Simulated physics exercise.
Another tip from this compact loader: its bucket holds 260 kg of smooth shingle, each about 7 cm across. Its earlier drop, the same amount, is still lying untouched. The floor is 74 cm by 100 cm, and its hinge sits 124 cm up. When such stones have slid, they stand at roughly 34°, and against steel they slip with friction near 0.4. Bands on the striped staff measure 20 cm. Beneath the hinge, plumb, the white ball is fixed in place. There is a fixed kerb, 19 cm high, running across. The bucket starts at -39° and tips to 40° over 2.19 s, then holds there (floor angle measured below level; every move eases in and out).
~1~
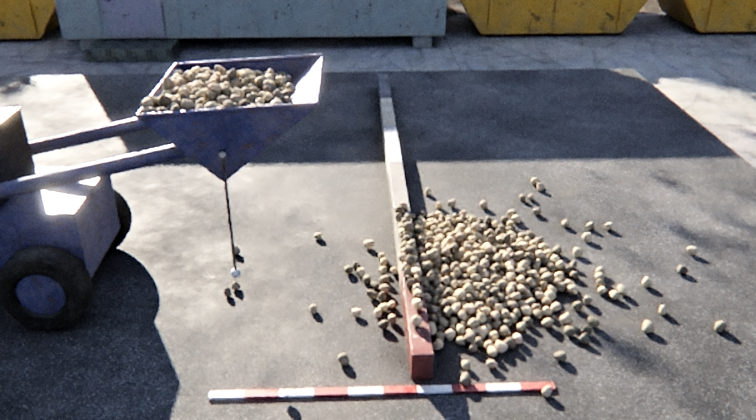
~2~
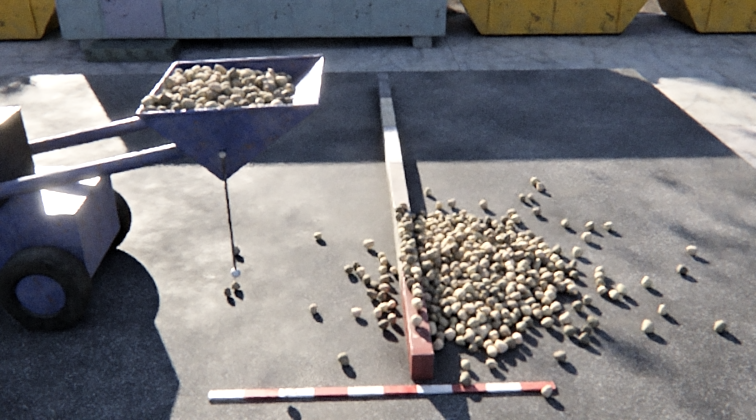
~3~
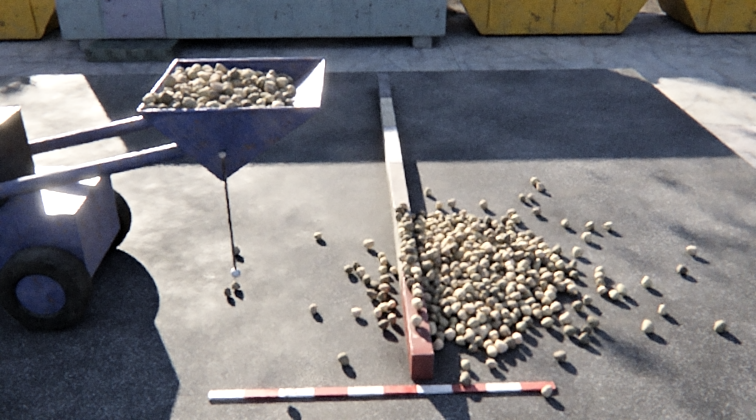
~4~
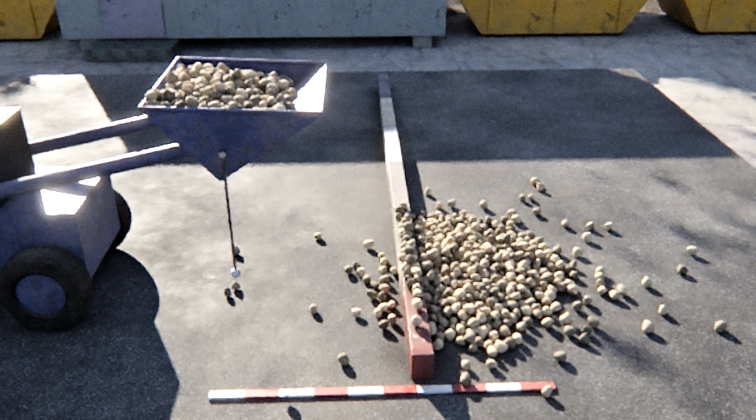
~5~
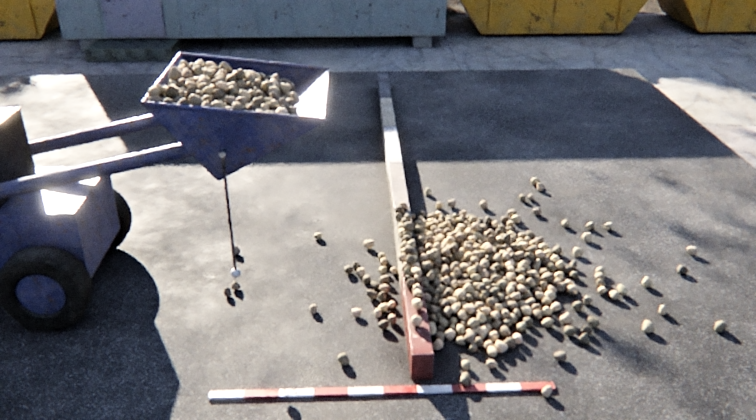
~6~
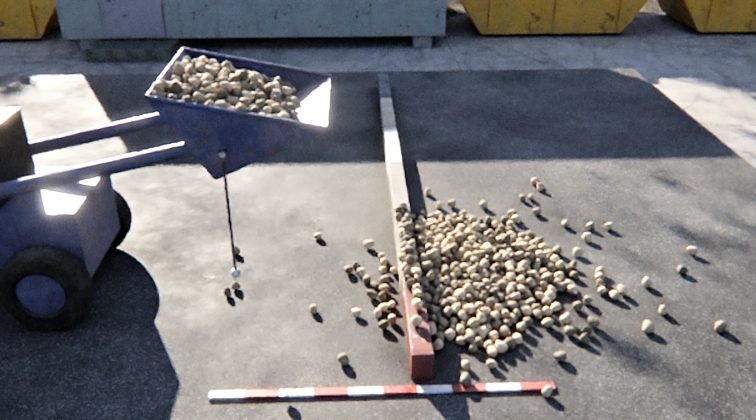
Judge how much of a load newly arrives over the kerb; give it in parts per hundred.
Close to 2 in every hundred.
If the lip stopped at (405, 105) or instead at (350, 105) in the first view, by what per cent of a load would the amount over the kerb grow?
Around 85 and 15 percent respectively.
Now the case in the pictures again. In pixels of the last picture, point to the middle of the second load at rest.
In the last view, somewhere near (363, 268).
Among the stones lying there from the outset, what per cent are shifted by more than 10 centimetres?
Close to 0 per cent.
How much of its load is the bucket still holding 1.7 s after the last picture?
Around 5 per cent of the load is still inside.
Then, 1.0 s after the last picture the floor is at 28°; in per cent of one load, 87 in the bucket, 22 on this side of the kerb, 90 over the kerb; the foremost stones are at (654, 274).
Then, 1.7 s after the last picture the floor is at 40°; in per cent of one load, 6 in the bucket, 103 on this side of the kerb, 91 over the kerb; the foremost stones are at (654, 274).
Then, 2.0 s after the last picture the floor is at 40°; in per cent of one load, 0 in the bucket, 108 on this side of the kerb, 92 over the kerb; the foremost stones are at (654, 274).
Then, 4.4 s after the last picture the floor is at 40°; in per cent of one load, 0 in the bucket, 108 on this side of the kerb, 92 over the kerb; the foremost stones are at (654, 274). Net gain over the kerb, 2.
